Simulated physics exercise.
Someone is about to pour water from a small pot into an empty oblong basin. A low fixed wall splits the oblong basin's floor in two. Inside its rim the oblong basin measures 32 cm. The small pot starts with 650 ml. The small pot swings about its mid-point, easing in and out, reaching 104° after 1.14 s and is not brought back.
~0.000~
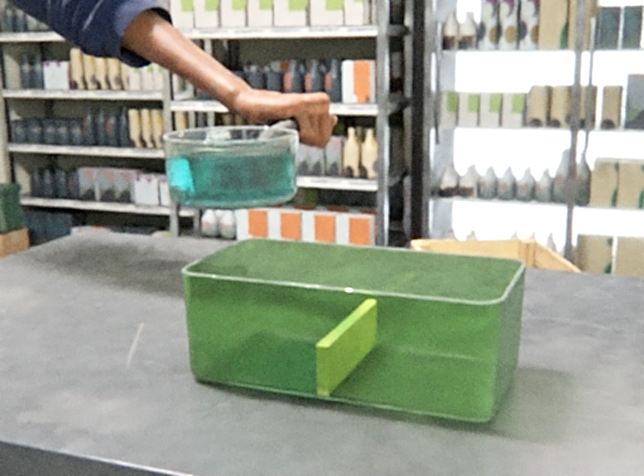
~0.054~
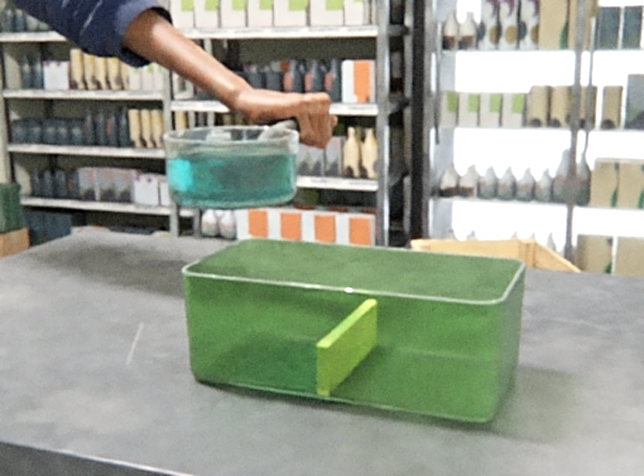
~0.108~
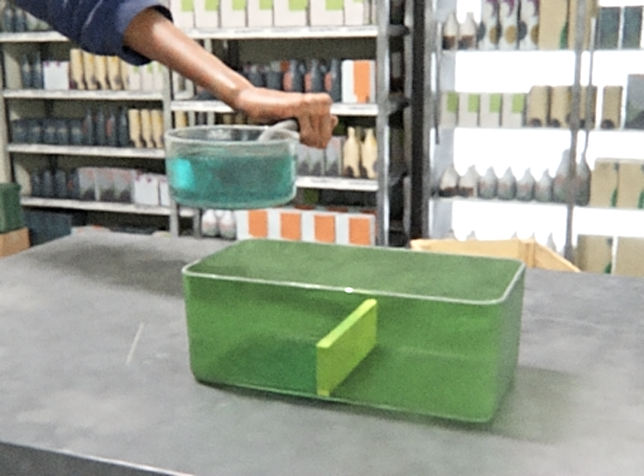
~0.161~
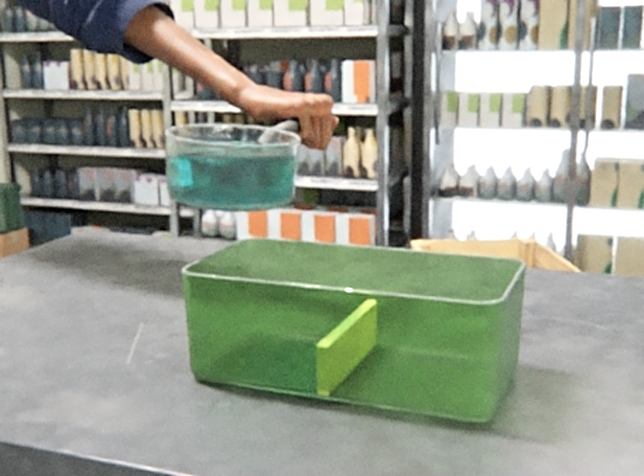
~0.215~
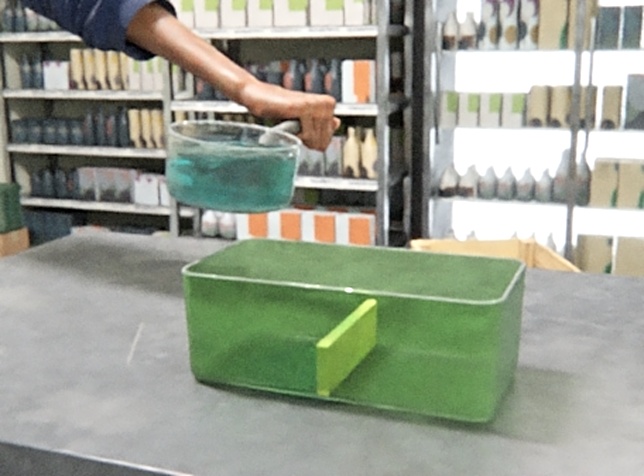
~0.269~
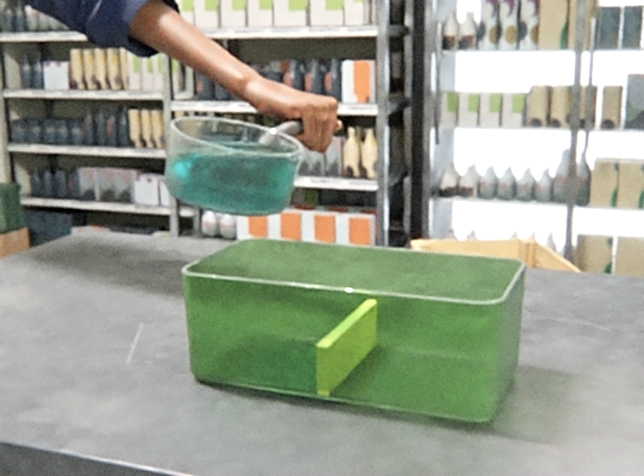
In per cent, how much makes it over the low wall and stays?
The far part has some 38 per cent.
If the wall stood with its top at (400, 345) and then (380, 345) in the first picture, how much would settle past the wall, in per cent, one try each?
First 10, then 10 per cent.
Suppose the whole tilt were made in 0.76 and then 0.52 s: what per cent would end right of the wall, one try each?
In turn about 25 and 15 per cent.
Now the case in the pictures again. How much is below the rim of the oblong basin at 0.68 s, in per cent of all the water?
Near 20 in a hundred.
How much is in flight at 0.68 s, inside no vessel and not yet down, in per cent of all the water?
About 28 per cent.
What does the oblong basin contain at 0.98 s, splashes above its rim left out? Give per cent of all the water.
Some 86 per cent.
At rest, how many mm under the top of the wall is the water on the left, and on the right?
Left about 34 mm, right about 42 mm.
By 0.68 s the tilt is 68° and 52 per cent is still to pour, 10 is left of the wall and 11 right of it.
By 0.98 s the tilt is 99° and 9 per cent is still to pour, 48 is left of the wall and 37 right of it.
By 1.30 s the tilt is 104° and 0 per cent is still to pour, 61 is left of the wall and 38 right of it.
By 1.64 s the tilt is 104° and 0 per cent is still to pour, 62 is left of the wall and 38 right of it.
At rest 62 per cent lies left of the wall, 38 right of it and 1 outside.
